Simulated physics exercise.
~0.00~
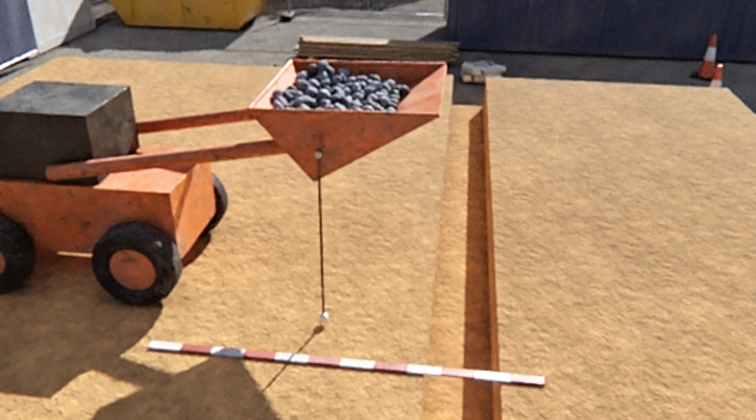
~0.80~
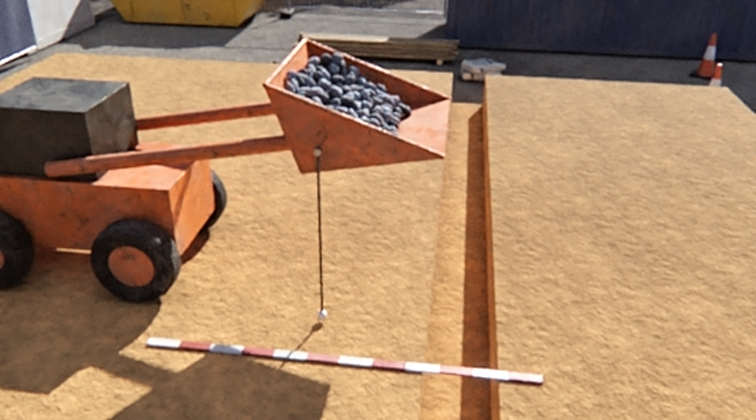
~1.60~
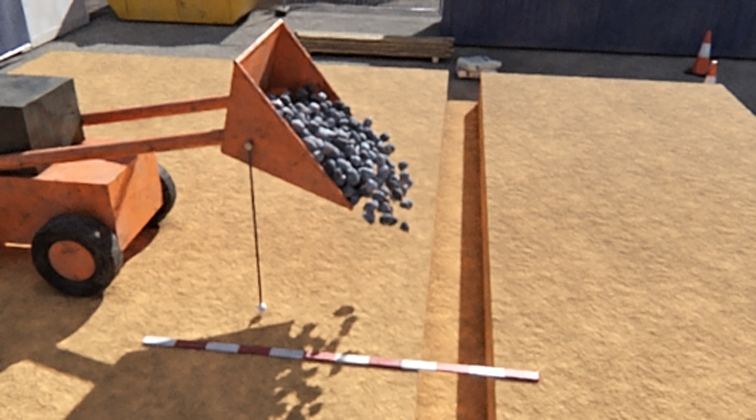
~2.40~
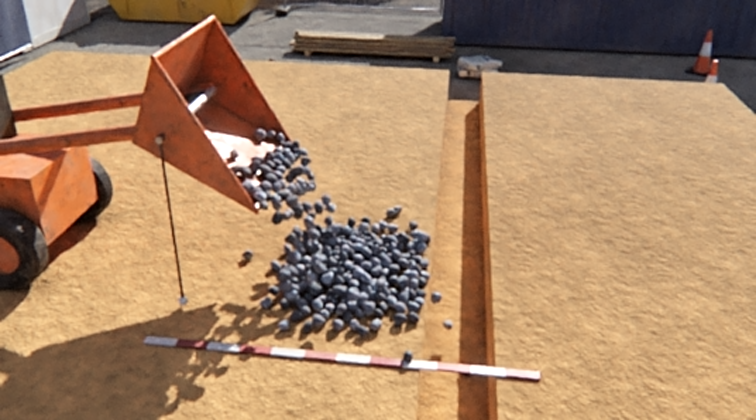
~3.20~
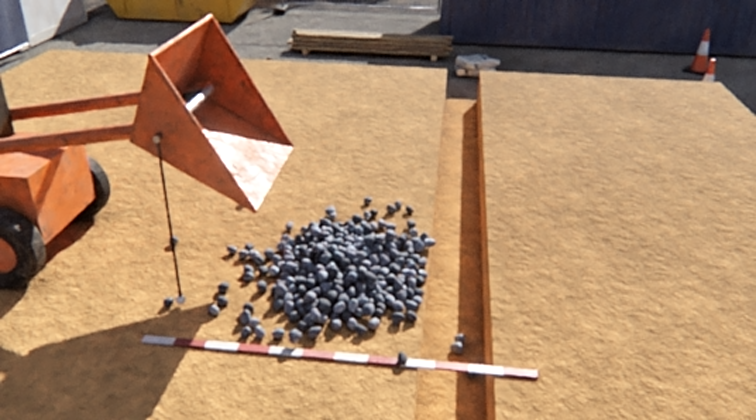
The video shows an orange loader tipping a bucket of dark grey stones while backing away to the left, pouring them onto sandy ground behind a red and white striped pole, where they settle in a heap short of the trench, with the emptied bucket still tilted.
